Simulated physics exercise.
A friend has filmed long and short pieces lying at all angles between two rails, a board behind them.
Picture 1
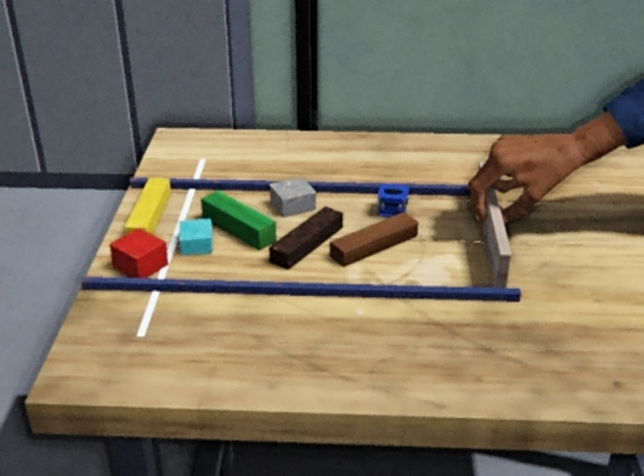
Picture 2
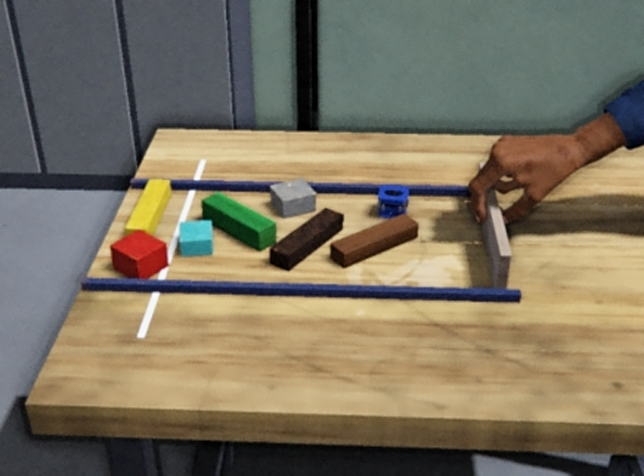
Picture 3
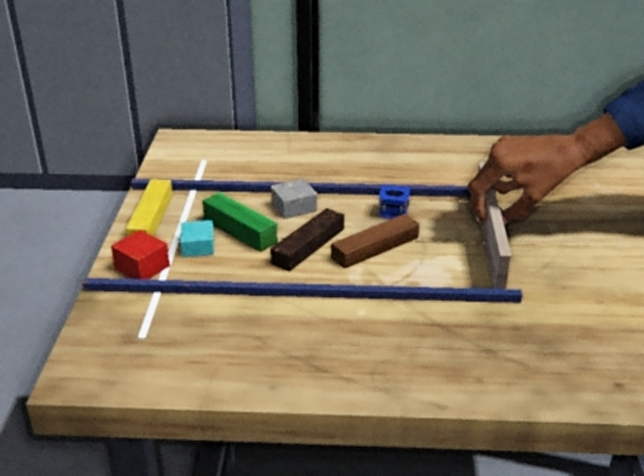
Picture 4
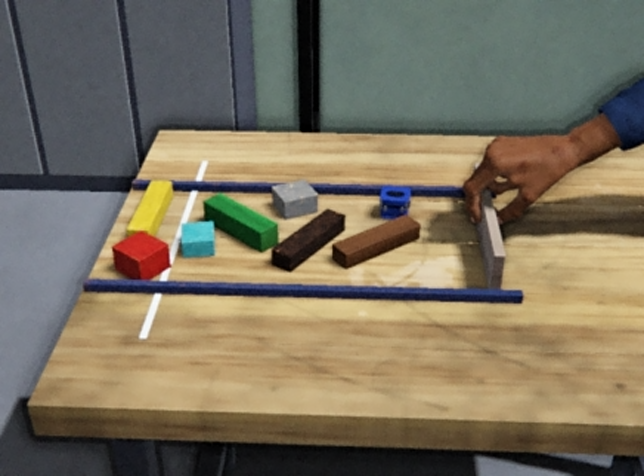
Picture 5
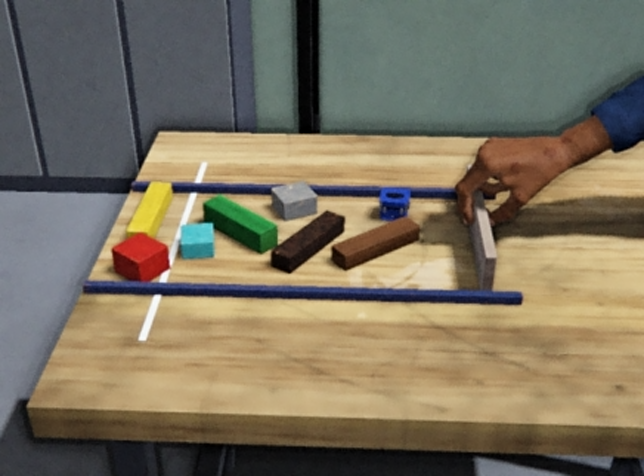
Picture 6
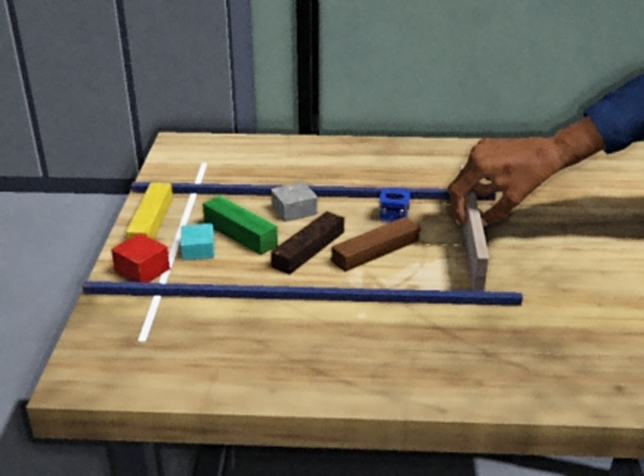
A hand slides the upright board slightly left between two rails behind scattered, unmoving blocks.
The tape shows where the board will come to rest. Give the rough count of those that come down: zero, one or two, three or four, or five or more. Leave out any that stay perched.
Outcome: The number that fall off is one or two.
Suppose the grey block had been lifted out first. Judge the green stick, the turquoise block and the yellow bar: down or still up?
The green stick holds on; the turquoise block goes over; the yellow bar is lost.
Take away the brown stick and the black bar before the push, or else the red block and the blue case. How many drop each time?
It would be 1 and 2.
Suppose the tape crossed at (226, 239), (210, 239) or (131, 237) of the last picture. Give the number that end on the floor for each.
In that order 0, 1 and 6.
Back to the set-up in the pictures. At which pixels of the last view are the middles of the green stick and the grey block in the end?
The green stick at (113, 217), the grey block at (146, 194).
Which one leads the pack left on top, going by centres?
Foremost is the green stick.
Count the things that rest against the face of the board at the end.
That makes 2.
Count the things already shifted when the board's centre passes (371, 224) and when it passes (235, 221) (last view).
By then 2, and 8.
Early on, none off yet; yellow bar at rest near (150, 215); red block at rest near (141, 260); turquoise block at rest near (197, 242).
A while later, none off yet; yellow bar at rest near (150, 215); red block at rest near (141, 260); turquoise block travelled about its own width near (175, 242).
Finally, the number that fall off is one or two; lost, turquoise block and yellow bar.
